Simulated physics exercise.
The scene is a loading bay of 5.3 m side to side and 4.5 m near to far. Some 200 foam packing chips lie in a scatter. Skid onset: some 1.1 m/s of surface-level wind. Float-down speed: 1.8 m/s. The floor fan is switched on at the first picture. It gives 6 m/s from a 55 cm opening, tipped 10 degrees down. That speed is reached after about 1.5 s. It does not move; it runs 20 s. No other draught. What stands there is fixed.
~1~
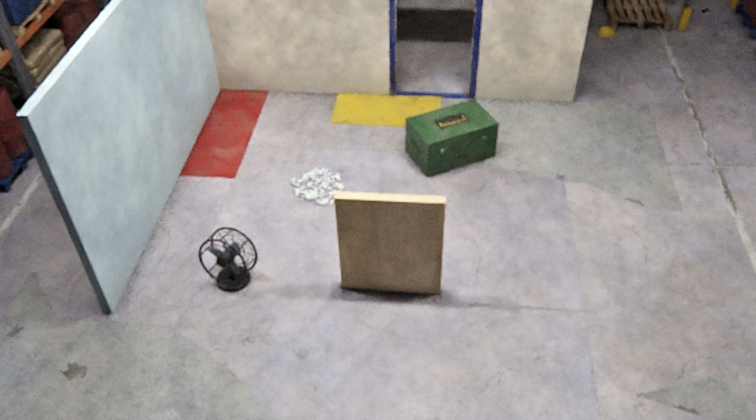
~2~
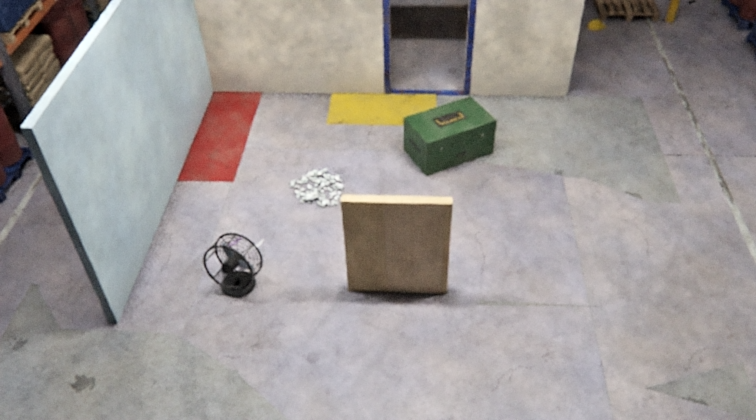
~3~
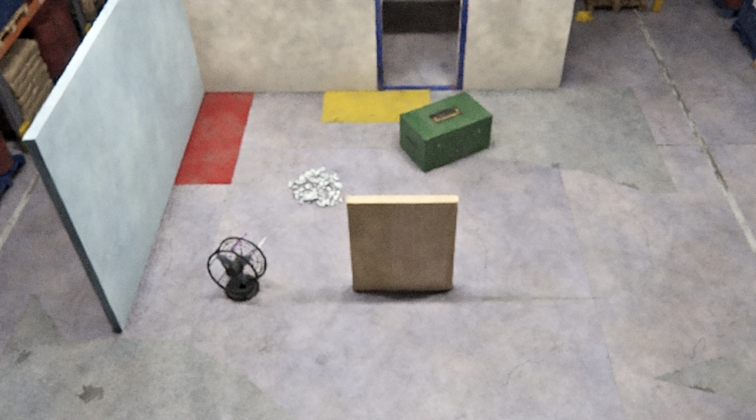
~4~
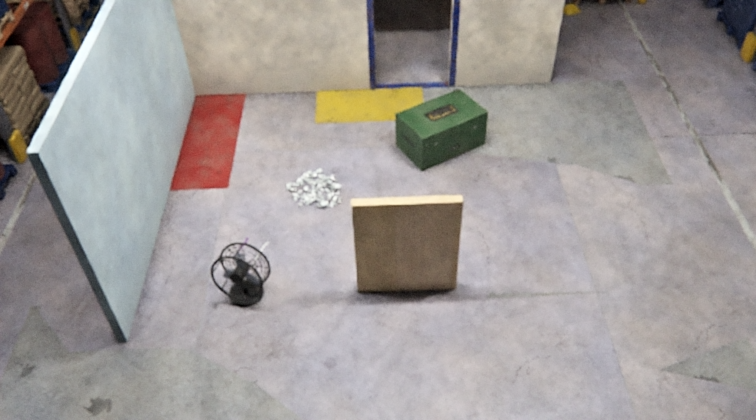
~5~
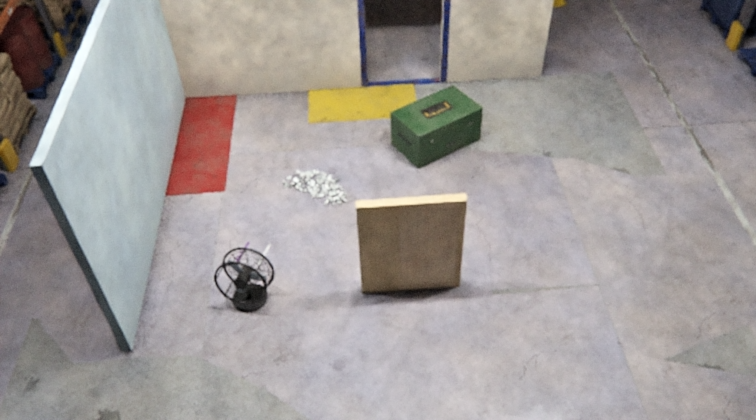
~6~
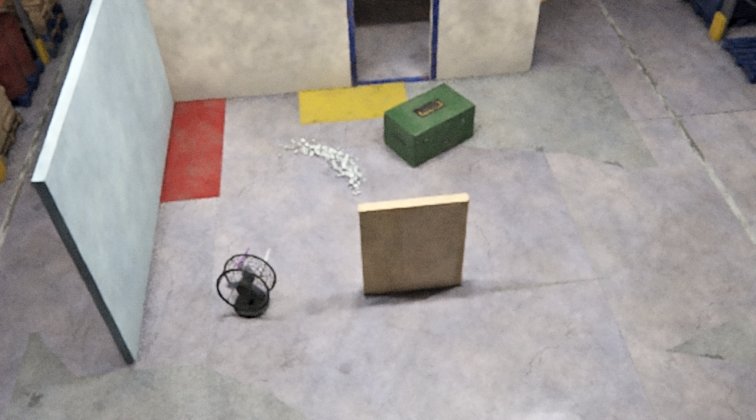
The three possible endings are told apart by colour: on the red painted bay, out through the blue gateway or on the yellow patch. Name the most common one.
The blue ending.
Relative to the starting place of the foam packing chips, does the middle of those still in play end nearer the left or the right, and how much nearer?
Towards the right, some 2.6 m.
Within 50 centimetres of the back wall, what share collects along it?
I'd put it at about 10 percent.
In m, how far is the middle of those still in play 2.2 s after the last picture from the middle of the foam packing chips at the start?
About 3.8 m.
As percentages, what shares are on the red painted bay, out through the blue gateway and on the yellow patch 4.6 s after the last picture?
I'd say around 2 per cent at red, 80 per cent at blue, 2 per cent at yellow.
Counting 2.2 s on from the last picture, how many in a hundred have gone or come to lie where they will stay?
The share is roughly 25 %.
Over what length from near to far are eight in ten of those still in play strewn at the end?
I'd put it at around 1.2 m.
Then, 2.2 s after the last picture the count stands so, 2 % are on the red painted bay, 8 % on the yellow patch and 80 % out through the blue gateway; the middle of those still in play is near (453, 52).
Then, 4.6 s after the last picture the count stands so, 2 % are on the red painted bay, 2 % on the yellow patch and 84 % out through the blue gateway; the middle of those still in play is near (497, 50).
Then, 9.2 s after the last picture the count stands so, 2 % are on the red painted bay, 2 % on the yellow patch and 86 % out through the blue gateway; the middle of those still in play is near (536, 51).
Then, 18.2 s after the last picture, at the end, 2 % are on the red painted bay, 2 % on the yellow patch and 86 % out through the blue gateway; the middle of those still in play is near (466, 78).
